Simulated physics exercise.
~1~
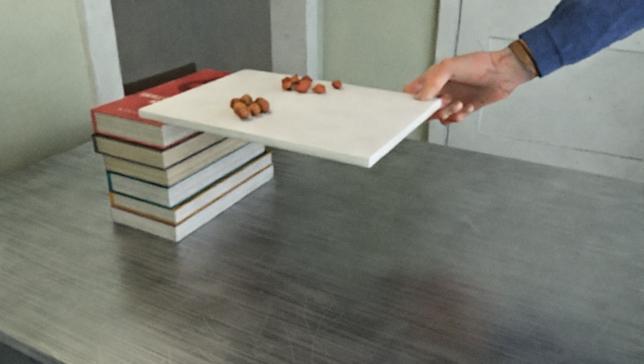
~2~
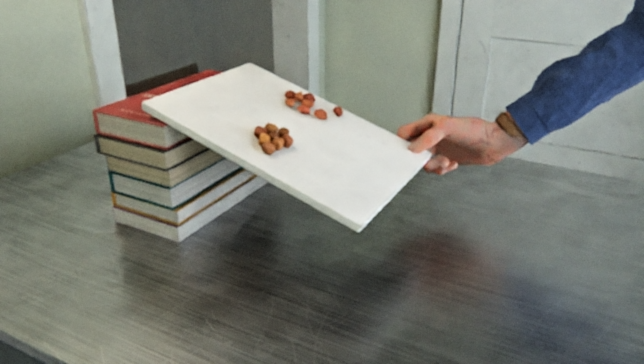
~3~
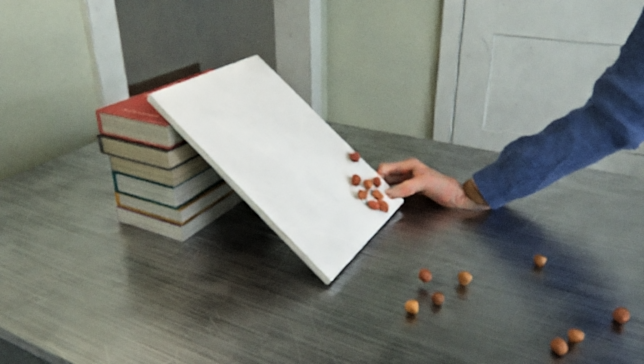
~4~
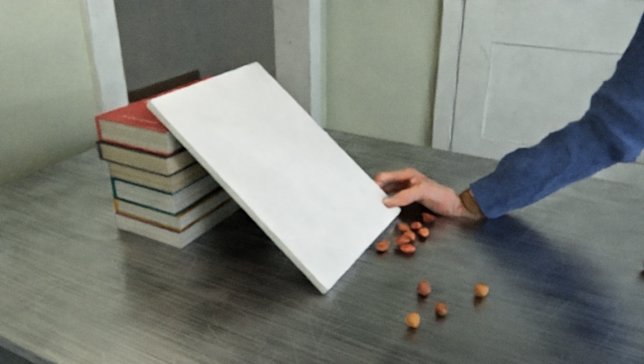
The video shows a hand lowering one end of a white board propped on a stack of books until it rests on the dark tabletop. The nearer heap of small brown nuts rolls off and scatters farther out, while the farther heap slides down later, mostly stopping at the board's foot.
